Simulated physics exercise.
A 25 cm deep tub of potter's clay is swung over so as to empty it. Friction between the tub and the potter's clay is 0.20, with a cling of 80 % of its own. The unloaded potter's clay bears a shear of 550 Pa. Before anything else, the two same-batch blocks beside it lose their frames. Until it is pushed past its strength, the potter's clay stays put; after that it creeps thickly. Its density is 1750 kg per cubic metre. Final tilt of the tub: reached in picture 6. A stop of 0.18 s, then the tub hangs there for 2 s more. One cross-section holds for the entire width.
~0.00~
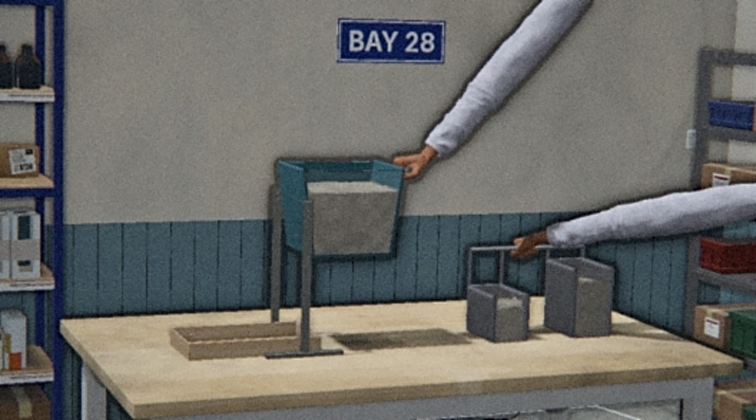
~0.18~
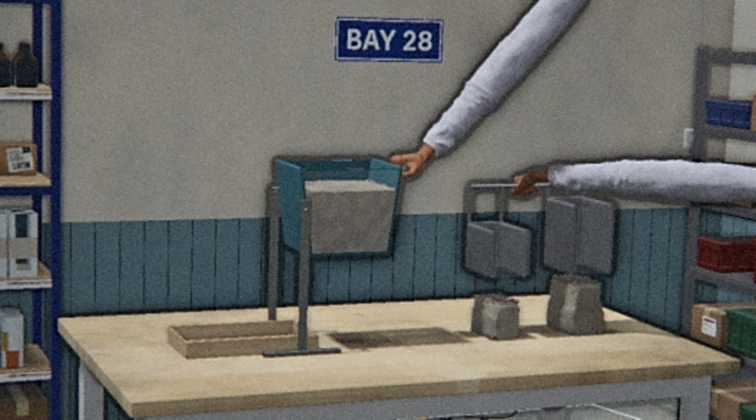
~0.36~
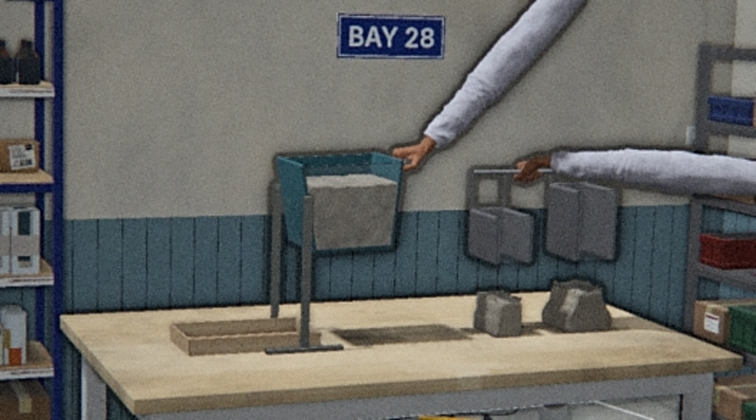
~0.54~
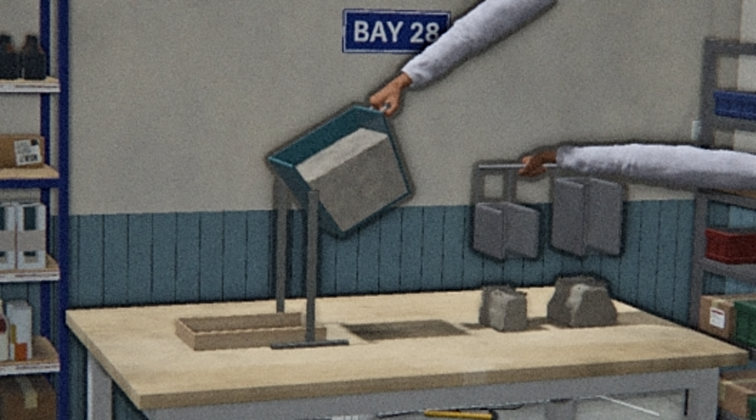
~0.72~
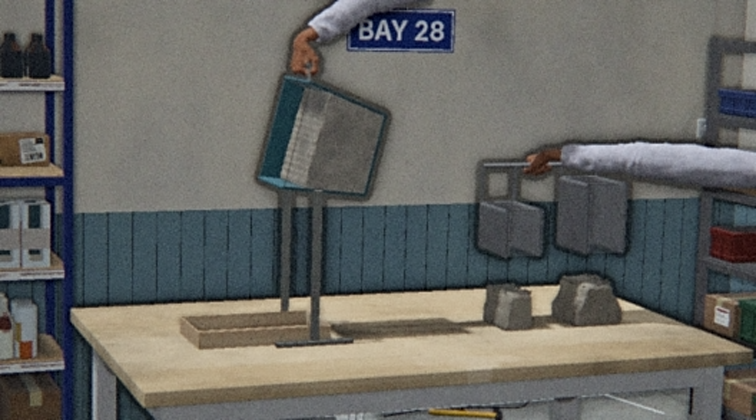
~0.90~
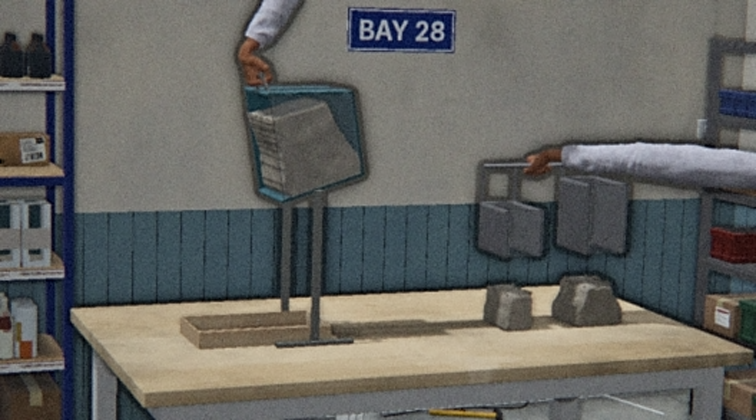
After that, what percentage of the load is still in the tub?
Roughly 29 %.
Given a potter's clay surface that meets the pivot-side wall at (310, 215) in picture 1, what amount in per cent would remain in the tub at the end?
In that case, around 35 percent.
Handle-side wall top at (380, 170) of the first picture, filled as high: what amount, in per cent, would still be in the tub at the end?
35 %.
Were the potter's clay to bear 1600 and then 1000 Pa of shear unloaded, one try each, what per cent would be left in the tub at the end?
Going in order, it's 40 % and then 35 %.
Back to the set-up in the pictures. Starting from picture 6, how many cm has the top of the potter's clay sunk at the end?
The top ends up some 15 cm below its level in the last picture.
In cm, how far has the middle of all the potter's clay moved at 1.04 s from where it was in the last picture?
Some 11 cm.
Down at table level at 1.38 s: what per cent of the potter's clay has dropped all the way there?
Roughly 60 per cent.
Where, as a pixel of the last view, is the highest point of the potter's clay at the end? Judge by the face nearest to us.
Highest point: Approx. (358, 157).
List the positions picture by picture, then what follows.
In the first picture, handle-side rim at (402, 170), tilt 0 degrees; top of the potter's clay at (309, 192); blocks stand 12 cm, 19 cm (left to right).
In the second picture, handle-side rim at (400, 168), tilt 0 degrees; top of the potter's clay at (307, 190); blocks stand 12 cm, 17 cm (left to right).
In the third picture, handle-side rim at (401, 162), tilt 2 degrees; top of the potter's clay at (394, 184); blocks stand 12 cm, 14 cm (left to right).
In the fourth picture, handle-side rim at (381, 114), tilt 30 degrees; top of the potter's clay at (387, 138); blocks stand 12 cm, 13 cm (left to right).
In the fifth picture, handle-side rim at (310, 84), tilt 76 degrees; top of the potter's clay at (333, 96); blocks stand 12 cm, 13 cm (left to right).
In the sixth picture, handle-side rim at (269, 96), tilt 99 degrees; top of the potter's clay at (323, 105); blocks stand 12 cm, 13 cm (left to right).
After 1.04 s, the tub is at 99 degrees and holds 58 %.
After 1.21 s, the tub is at 99 degrees and holds 32 %.
After 1.38 s, the tub is at 99 degrees and holds 29 %.
After 1.55 s, the tub is at 99 degrees and holds 29 %.
After 2.90 s, at the end, the tub is at 99 degrees and holds 29 %.
